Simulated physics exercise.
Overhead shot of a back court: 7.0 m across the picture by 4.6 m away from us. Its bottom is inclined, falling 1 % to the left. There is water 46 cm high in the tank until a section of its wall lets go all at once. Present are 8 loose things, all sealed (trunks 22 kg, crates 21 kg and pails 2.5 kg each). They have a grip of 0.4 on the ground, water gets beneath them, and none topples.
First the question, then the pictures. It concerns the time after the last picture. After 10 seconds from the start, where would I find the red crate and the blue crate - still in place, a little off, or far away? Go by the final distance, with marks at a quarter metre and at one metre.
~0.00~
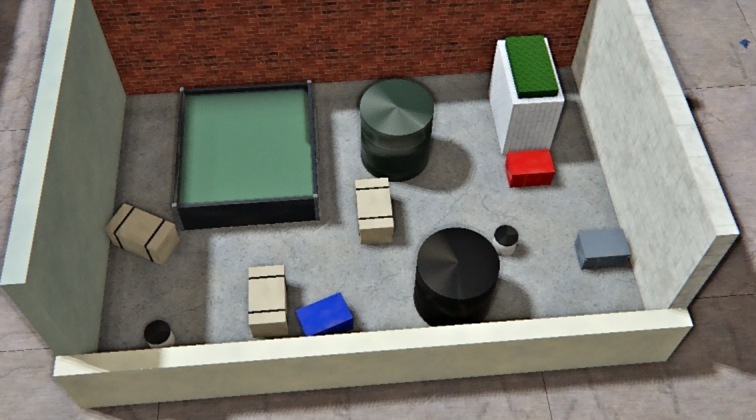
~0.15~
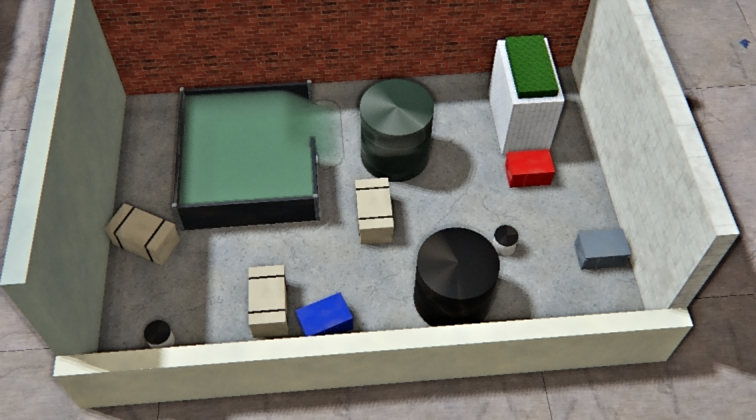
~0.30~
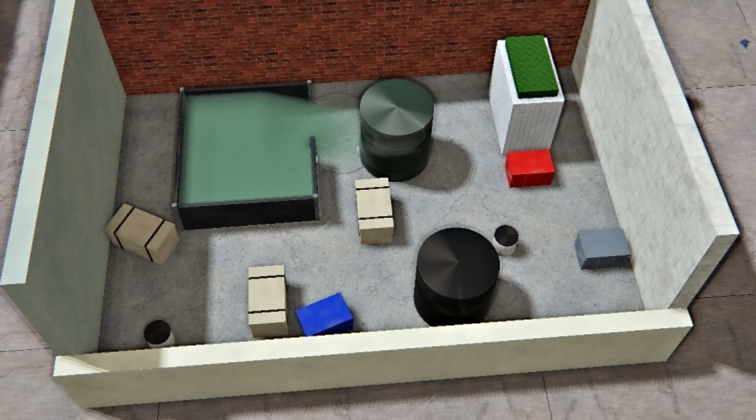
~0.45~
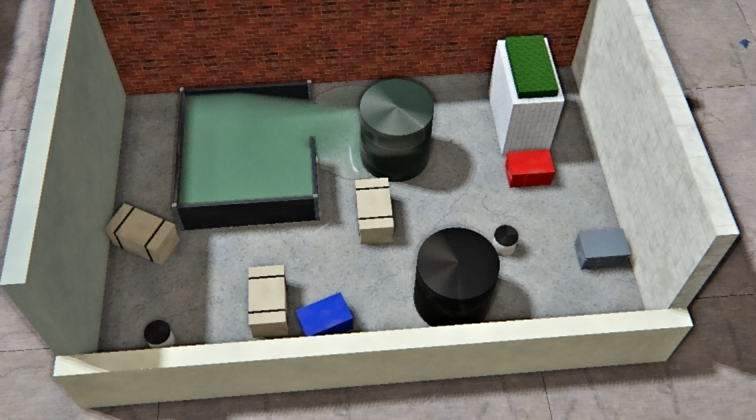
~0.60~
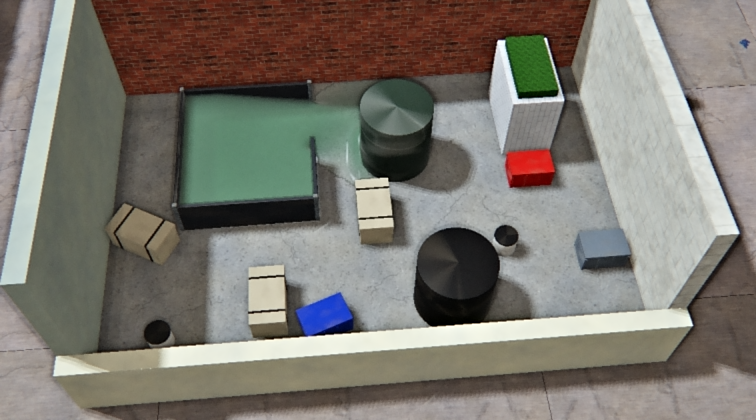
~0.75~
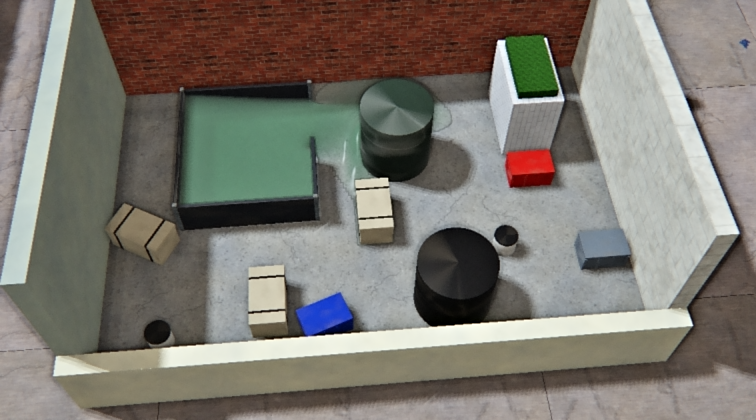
Red crate - still in place; blue crate - still in place.
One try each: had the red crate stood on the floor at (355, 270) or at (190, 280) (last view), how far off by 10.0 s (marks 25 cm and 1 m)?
Well, the first time it keeps still, and the second time it keeps still.
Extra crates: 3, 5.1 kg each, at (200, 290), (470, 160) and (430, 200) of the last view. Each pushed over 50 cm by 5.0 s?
Order as asked - not as far, farther, farther.
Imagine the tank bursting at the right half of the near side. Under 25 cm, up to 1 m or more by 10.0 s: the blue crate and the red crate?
Well, the blue crate goes a long way and the red crate basically stays there.
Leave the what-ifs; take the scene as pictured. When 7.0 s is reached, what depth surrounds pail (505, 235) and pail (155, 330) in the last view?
I'd estimate 12 cm for the first and 1 cm for the second.
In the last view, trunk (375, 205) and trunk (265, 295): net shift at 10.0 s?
Lab note - net shifts in turn: 30 cm; 5 cm.
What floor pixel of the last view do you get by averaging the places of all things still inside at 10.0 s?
Near (346, 278).
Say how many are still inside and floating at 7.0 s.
At that point I count 2.
After 2.0 s the red crate is near (531, 162), 0.0 m from its start, aground; the blue crate is near (325, 314), 0.0 m from its start, aground; 0 afloat.
After 4.5 s the red crate is near (531, 162), 0.0 m from its start, aground; the blue crate is near (325, 314), 0.0 m from its start, aground; 1 afloat.
After 7.0 s the red crate is near (531, 162), 0.0 m from its start, aground; the blue crate is near (324, 314), 0.0 m from its start, aground; 2 afloat.
After 10.0 s the red crate is near (529, 156), 0.1 m from its start, aground; the blue crate is near (323, 314), 0.0 m from its start, aground; 3 afloat.
